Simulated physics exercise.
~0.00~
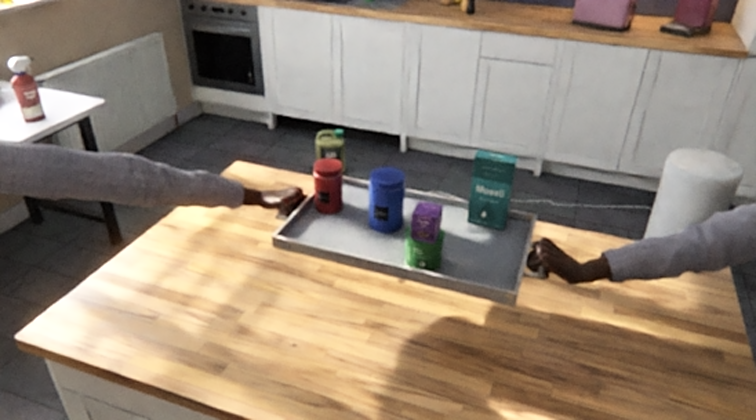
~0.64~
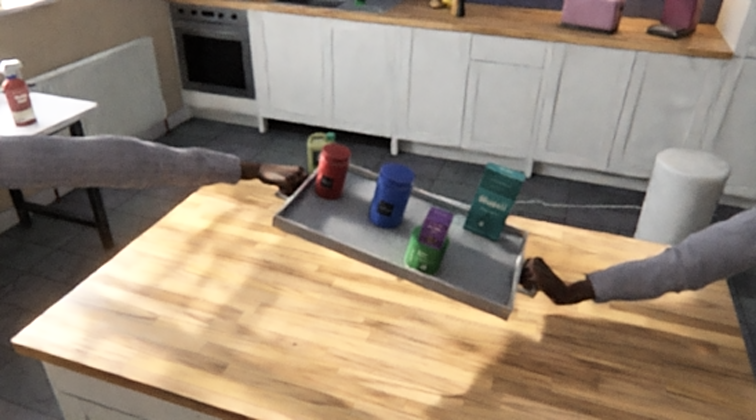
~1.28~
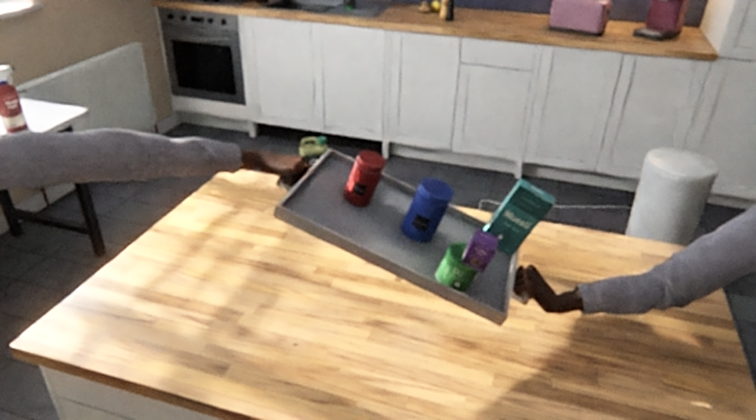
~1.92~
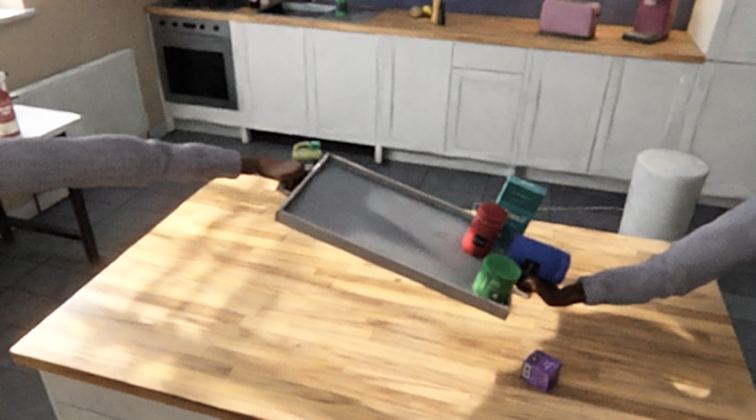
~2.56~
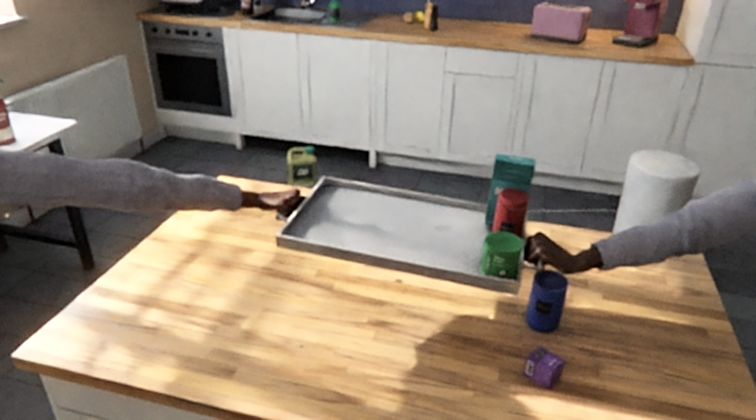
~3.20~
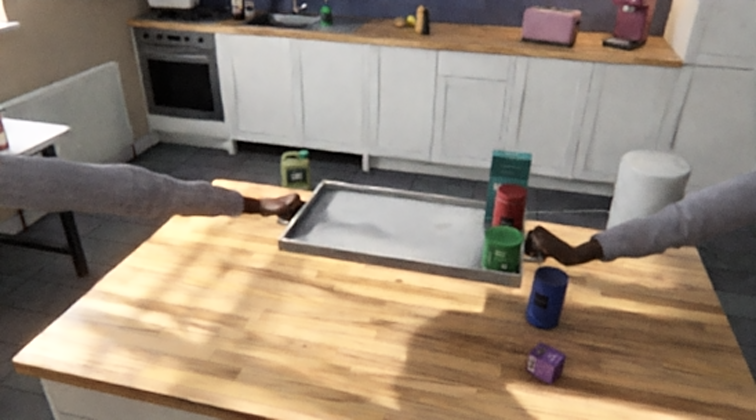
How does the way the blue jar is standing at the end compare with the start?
At the start the blue jar stood upright on the tray, but at the end it was upside down on the table.
